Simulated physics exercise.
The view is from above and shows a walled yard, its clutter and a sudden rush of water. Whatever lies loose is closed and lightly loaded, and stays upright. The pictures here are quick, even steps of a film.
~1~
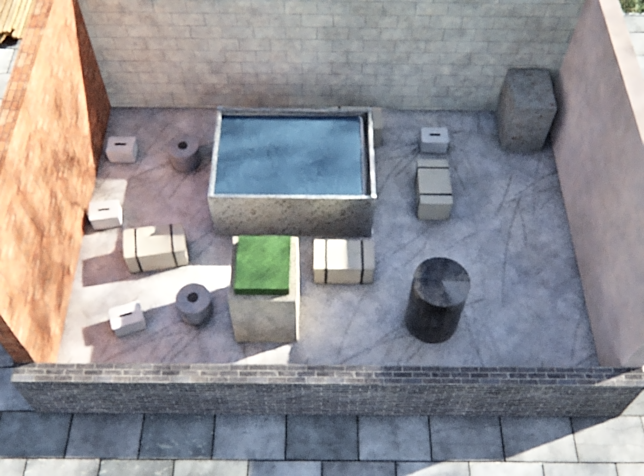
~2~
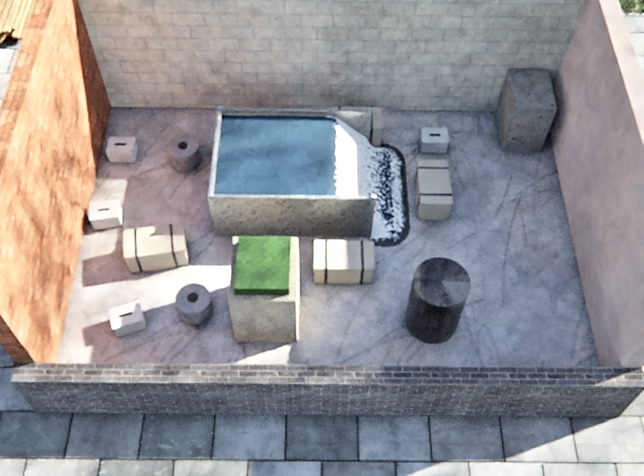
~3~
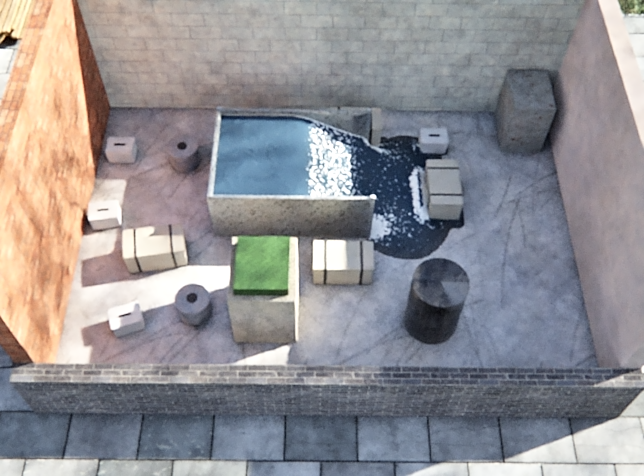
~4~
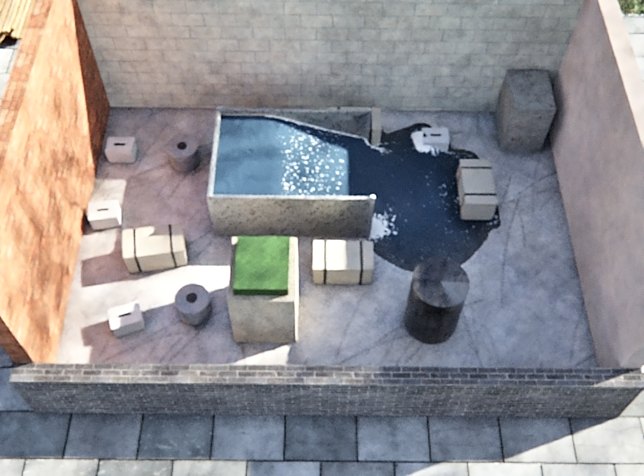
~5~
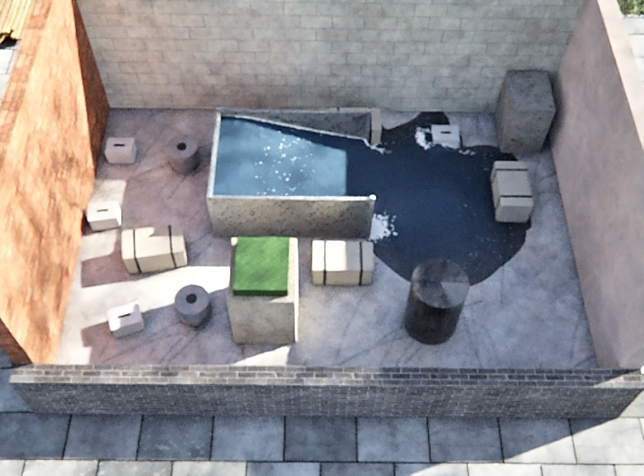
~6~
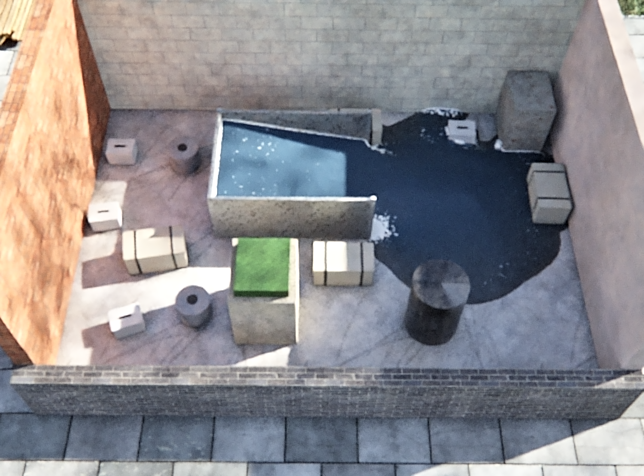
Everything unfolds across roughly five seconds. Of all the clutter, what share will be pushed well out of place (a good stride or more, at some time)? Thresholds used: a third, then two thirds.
My call: Not even a third.
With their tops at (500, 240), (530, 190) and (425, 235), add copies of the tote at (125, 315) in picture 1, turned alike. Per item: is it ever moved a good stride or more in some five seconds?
Listed in sequence, the answers are displaced a stride, displaced a stride and displaced a stride.
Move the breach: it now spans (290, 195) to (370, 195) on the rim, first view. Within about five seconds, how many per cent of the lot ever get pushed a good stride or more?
I'd guess around 50 percent of them.
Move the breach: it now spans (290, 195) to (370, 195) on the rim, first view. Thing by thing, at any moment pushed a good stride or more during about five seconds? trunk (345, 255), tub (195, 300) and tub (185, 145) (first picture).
In turn: Moved that far, stayed within it, stayed within it.
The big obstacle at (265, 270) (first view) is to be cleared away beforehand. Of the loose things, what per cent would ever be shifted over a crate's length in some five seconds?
Around 40%.
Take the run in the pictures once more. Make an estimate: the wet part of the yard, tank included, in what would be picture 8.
I'd estimate around 40 percent.
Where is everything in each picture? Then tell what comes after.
The first picture shows a trunk at (435, 181), on the bottom; a tote at (435, 135) rests on the ground; 0 of 10 have shifted.
The second picture shows a trunk at (435, 181), on the bottom; a tote at (435, 135), on the bottom; 0 of 10 have shifted.
The third picture shows a trunk at (445, 181), on the bottom, close to its start; a tote at (434, 136), on the bottom; 1 of 10 have shifted.
The fourth picture shows a trunk at (479, 181), on the bottom, a stride from its start; a tote at (436, 135) rests on the ground; 1 of 10 have shifted.
The fifth picture shows a trunk at (514, 183), on the bottom, a stride from its start; a tote at (446, 133) rests on the ground, close to its start; 2 of 10 have shifted.
The sixth picture shows a trunk at (552, 185), on the bottom, far from its start; a tote at (462, 128) rests on the ground, a stride from its start; 2 of 10 have shifted.
A moment on, 2 of 10 are well off their spots; 2 afloat.
Next, 1 of 10 are well off their spots; 2 afloat.
Later, 2 of 10 are well off their spots; 3 afloat.
In the end, 3 of 10 are well off their spots, and 3 have been at some point; 3 afloat.
